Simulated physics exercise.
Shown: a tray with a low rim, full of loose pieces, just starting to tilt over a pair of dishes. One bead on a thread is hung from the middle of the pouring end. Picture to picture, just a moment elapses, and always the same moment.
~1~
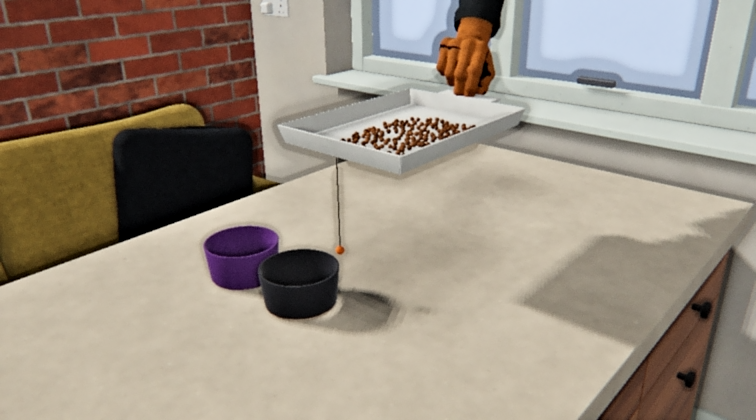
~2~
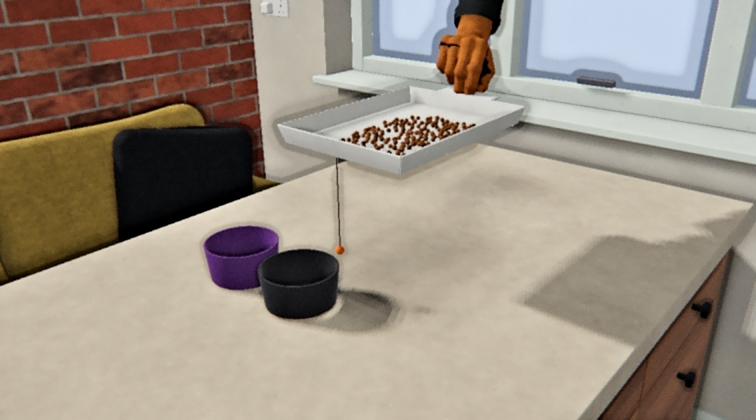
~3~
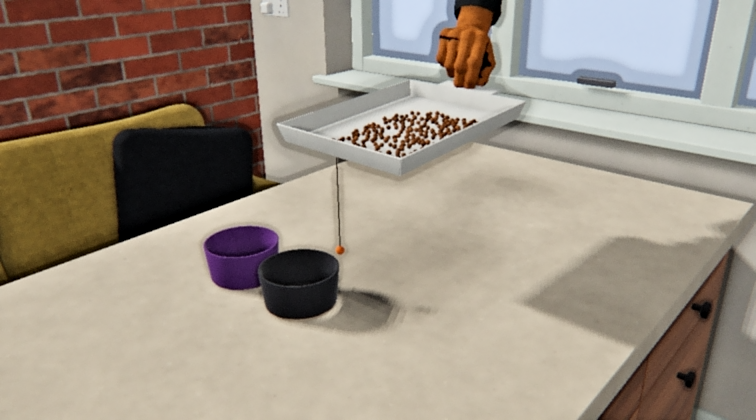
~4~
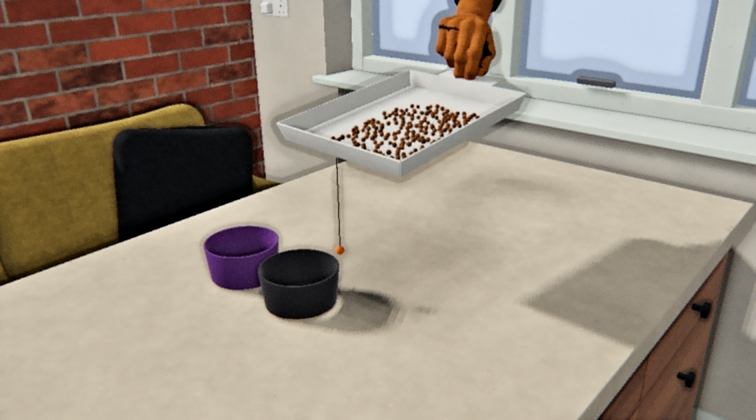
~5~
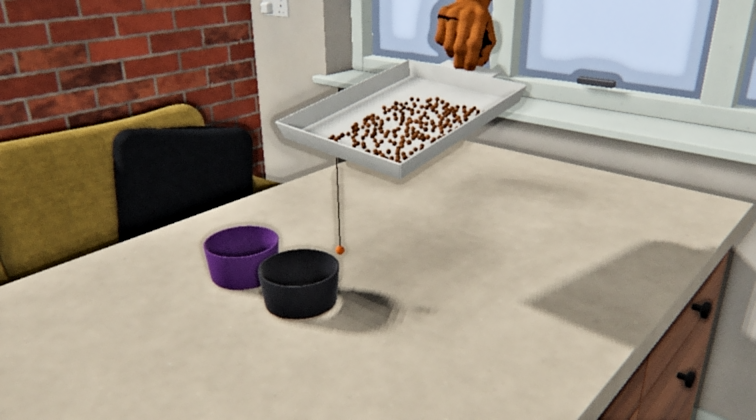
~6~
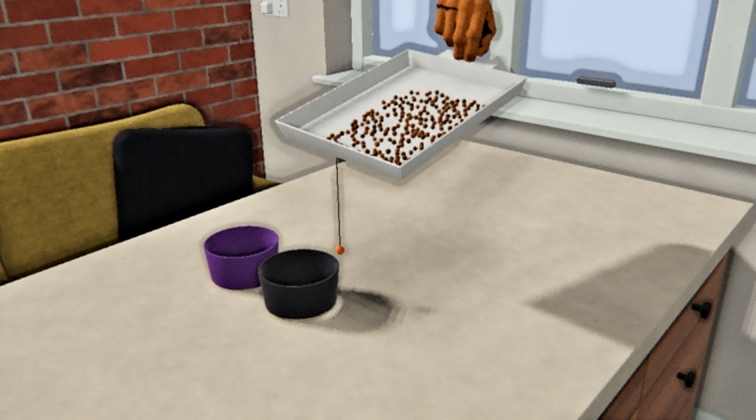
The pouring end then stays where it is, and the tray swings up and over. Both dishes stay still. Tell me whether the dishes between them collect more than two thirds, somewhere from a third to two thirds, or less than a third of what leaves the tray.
The dishes are left with a scant portion, below a third.
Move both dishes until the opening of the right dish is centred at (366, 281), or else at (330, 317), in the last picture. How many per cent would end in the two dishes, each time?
60 %, then 0 %.
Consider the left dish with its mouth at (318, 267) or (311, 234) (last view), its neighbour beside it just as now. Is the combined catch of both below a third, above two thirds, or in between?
Try one: Beyond two thirds; try two: Under a third.
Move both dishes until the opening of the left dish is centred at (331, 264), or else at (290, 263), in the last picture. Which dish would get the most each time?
Try one: The rightmost one; try two: The rightmost one.
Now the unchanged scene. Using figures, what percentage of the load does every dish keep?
Final share: Left dish at 0 per cent, right dish at 0 per cent.
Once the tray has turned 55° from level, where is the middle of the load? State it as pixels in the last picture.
Centre estimate: (391, 148).
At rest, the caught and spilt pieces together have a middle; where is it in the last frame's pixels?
Last view, resting centre - approx. (388, 349).
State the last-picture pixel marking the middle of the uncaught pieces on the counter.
Centre, final frame: Roughly (388, 349).
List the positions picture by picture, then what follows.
In the first frame, corners of the pouring end at (285, 125) and (400, 154), level; middle of the load at (408, 138), cereal balls; left dish at (213, 268); right dish at (270, 297); bead on its thread at (340, 250).
In the second frame, corners of the pouring end at (285, 124) and (400, 154), level; middle of the load at (408, 137).
In the third frame, corners of the pouring end at (284, 124) and (400, 156), tipped barely, lowest at the right corner; middle of the load at (408, 135).
In the fourth frame, corners of the pouring end at (284, 122) and (399, 158), tipped a little, lowest at the right corner; middle of the load at (408, 132).
In the fifth frame, corners of the pouring end at (283, 121) and (399, 160), tipped a little, lowest at the right corner; middle of the load at (408, 128).
In the sixth frame, corners of the pouring end at (282, 120) and (399, 163), tipped a little, lowest at the right corner; middle of the load at (408, 125); left dish at (213, 268); right dish at (270, 297).
Soon after the last picture, tray tipped steeply; nearly all on the tray; a stray few in the air.
A little later, tray tipped right over; nearly all on the tray; a stray few outside both; a small part in the air.
Later still, tray tipped past a quarter turn; all outside both.
At rest, tray tipped past a quarter turn; none in the right dish; none in the left dish; all outside both.
